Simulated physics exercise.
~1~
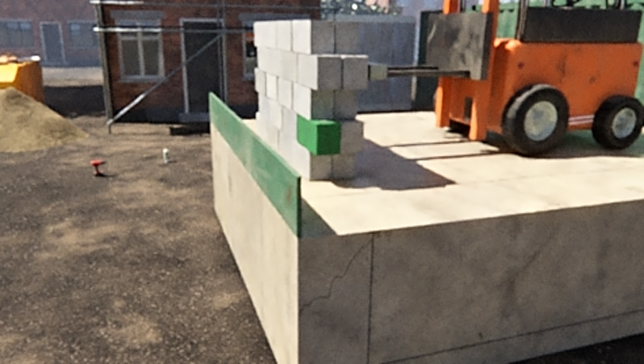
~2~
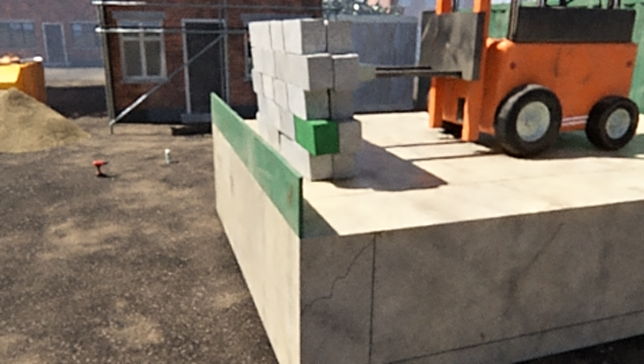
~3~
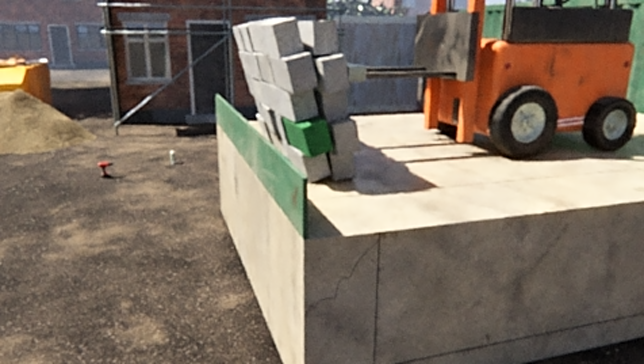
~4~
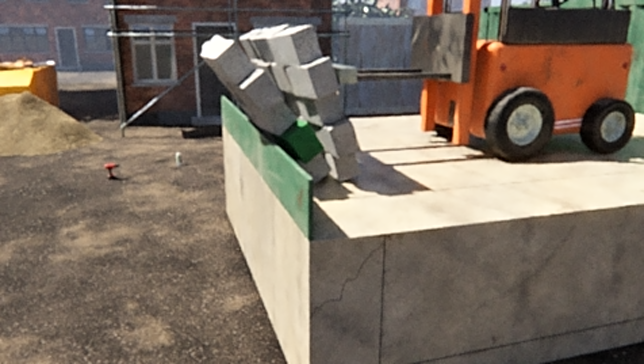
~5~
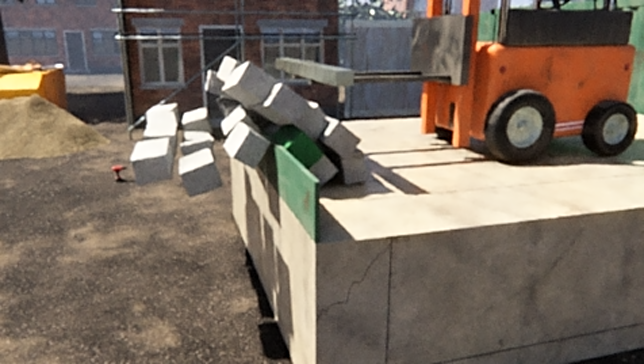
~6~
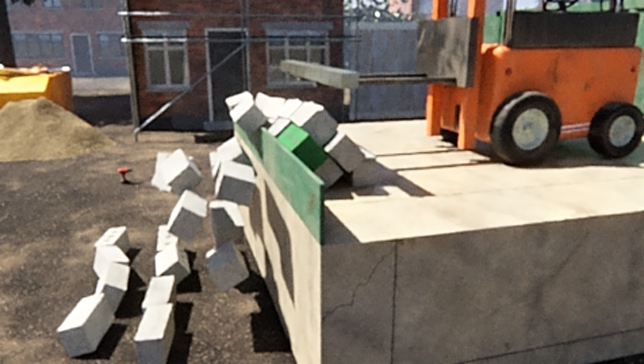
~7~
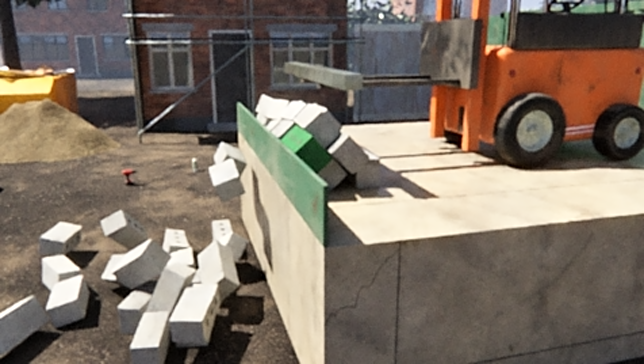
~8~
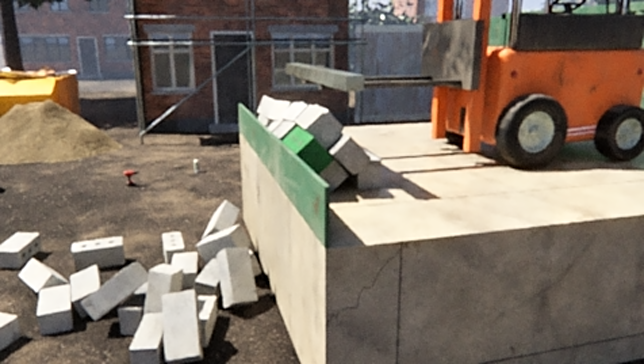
Stack of pale concrete blocks toppling over a raised deck's edge as an orange forklift's beam pushes it, some staying behind the green board.
